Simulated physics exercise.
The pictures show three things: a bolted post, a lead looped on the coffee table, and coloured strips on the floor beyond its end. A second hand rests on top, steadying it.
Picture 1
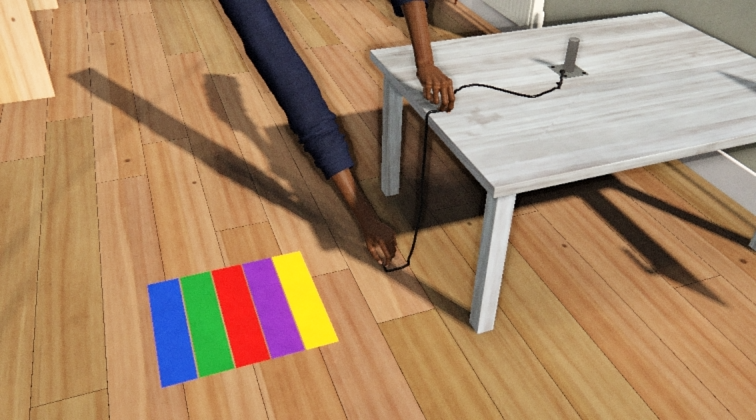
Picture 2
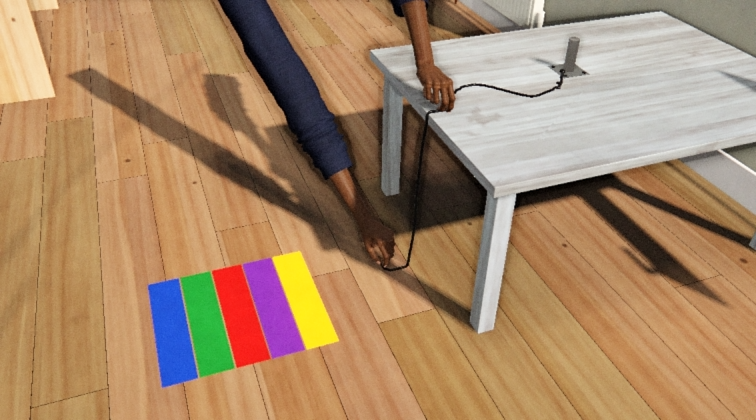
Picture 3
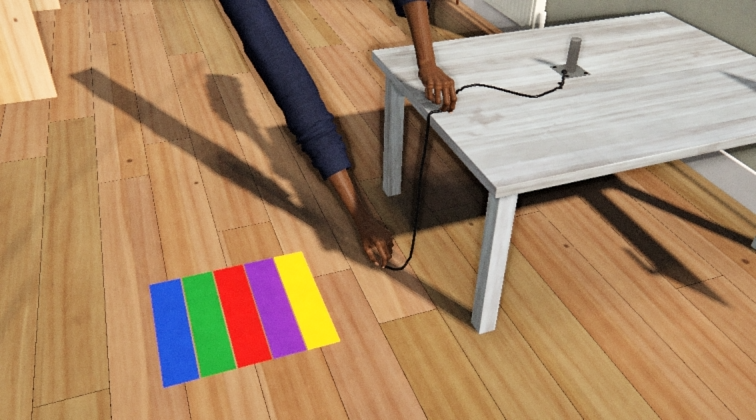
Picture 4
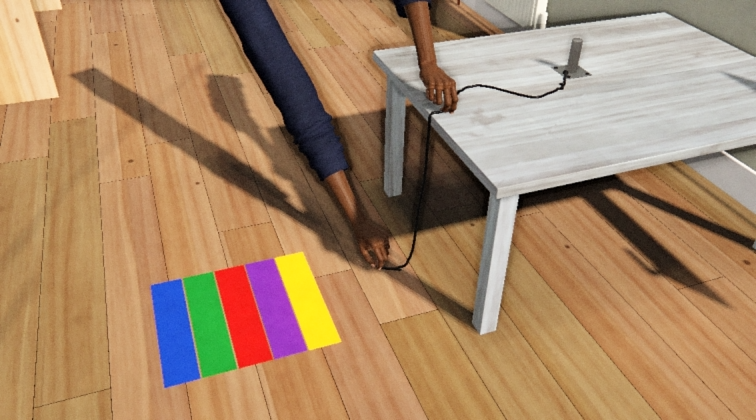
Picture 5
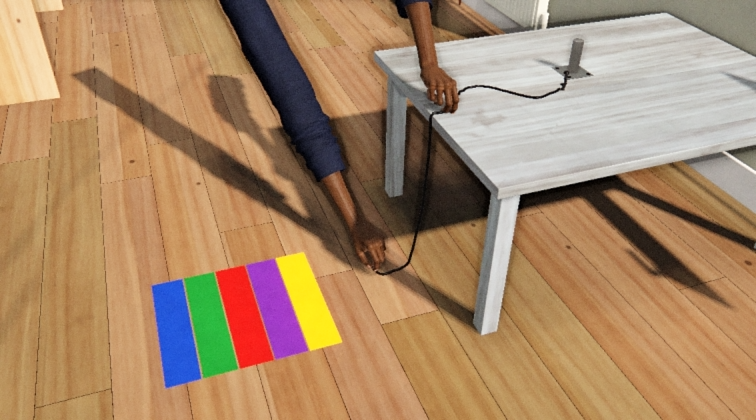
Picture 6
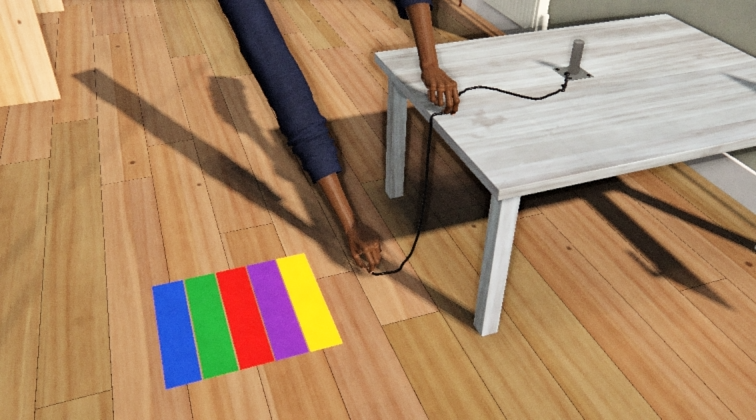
At the start, one hand rests at the edge of a pale wooden table and the other holds the end of a dark cord near the floor, right of five coloured strips. The lower hand then draws the cord's end slightly left towards the yellow strip, while the upper hand stays put.
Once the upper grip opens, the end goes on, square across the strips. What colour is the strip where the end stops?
It is green.
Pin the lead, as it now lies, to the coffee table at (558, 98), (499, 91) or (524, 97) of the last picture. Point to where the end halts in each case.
Estimated pixels in sequence: (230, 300), (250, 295) and (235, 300).
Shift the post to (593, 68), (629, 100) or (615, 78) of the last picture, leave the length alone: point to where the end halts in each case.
Roughly (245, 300), (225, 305) and (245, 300), try by try.
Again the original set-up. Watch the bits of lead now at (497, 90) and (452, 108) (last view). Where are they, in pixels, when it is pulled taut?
In that view they sit near (469, 100) and near (403, 136).
Soon after, end near (257, 295); over purple.
After that, end near (223, 303); over green.
At the stop, end near (203, 308); over green. It halts on the green strip.
